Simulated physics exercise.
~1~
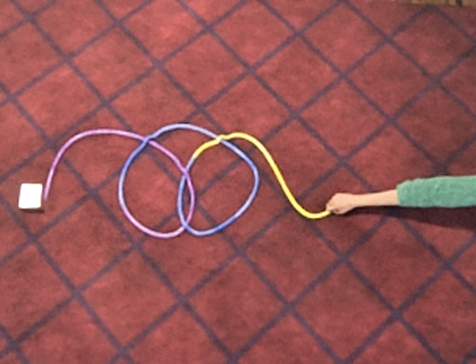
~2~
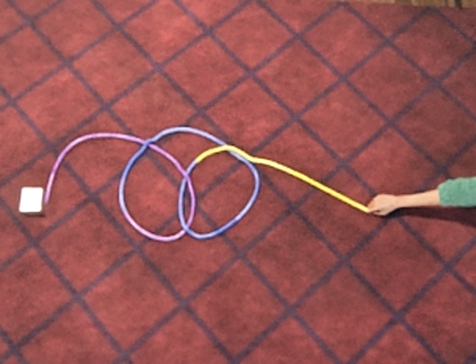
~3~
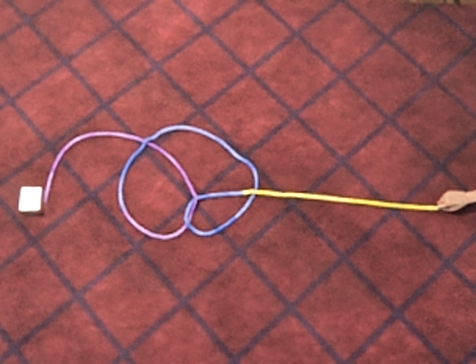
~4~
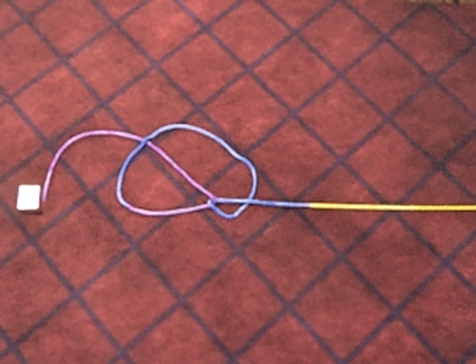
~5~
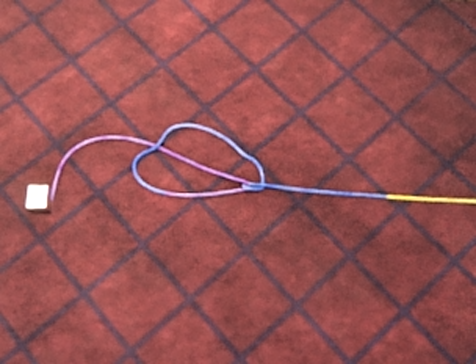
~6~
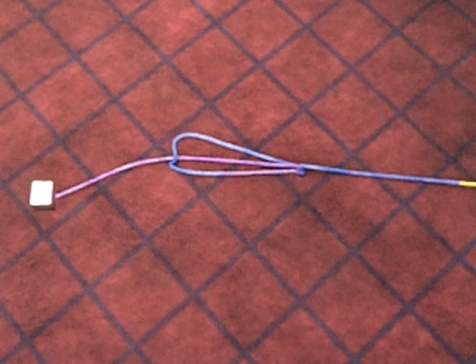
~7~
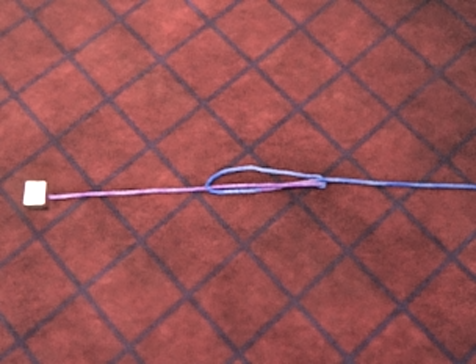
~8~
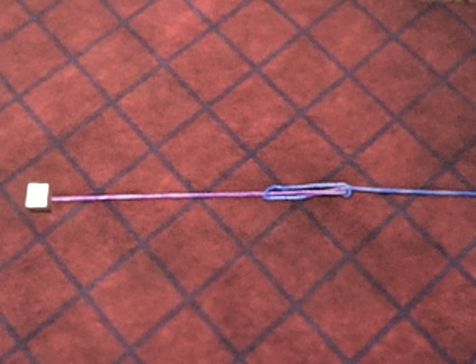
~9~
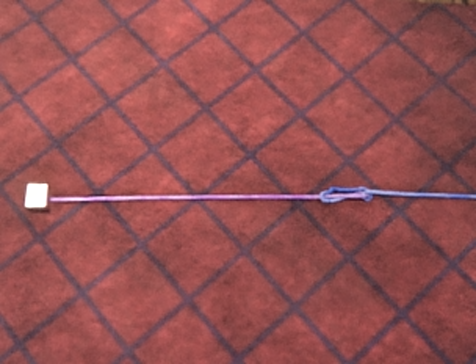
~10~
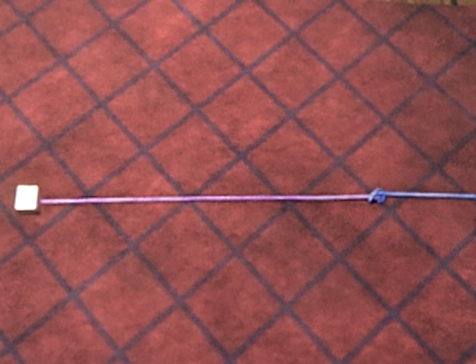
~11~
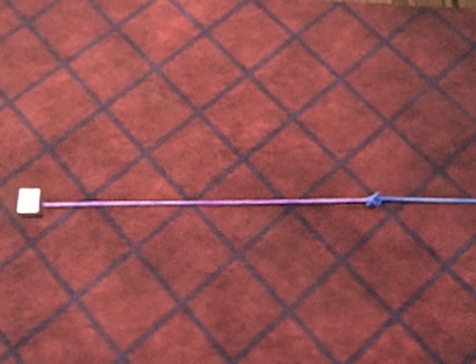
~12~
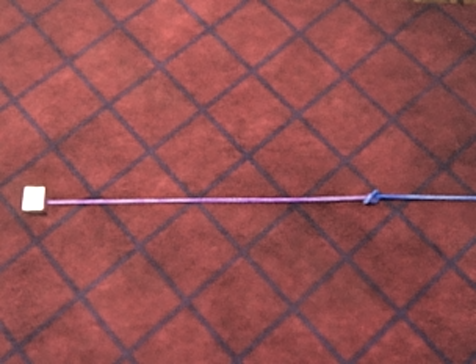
A hand in a green sleeve pulled the yellow end of a looped pink, blue and yellow rope to the right across a red patterned carpet, and the loops shrank until the rope stretched straight from a white block with a small tight blue knot in it.
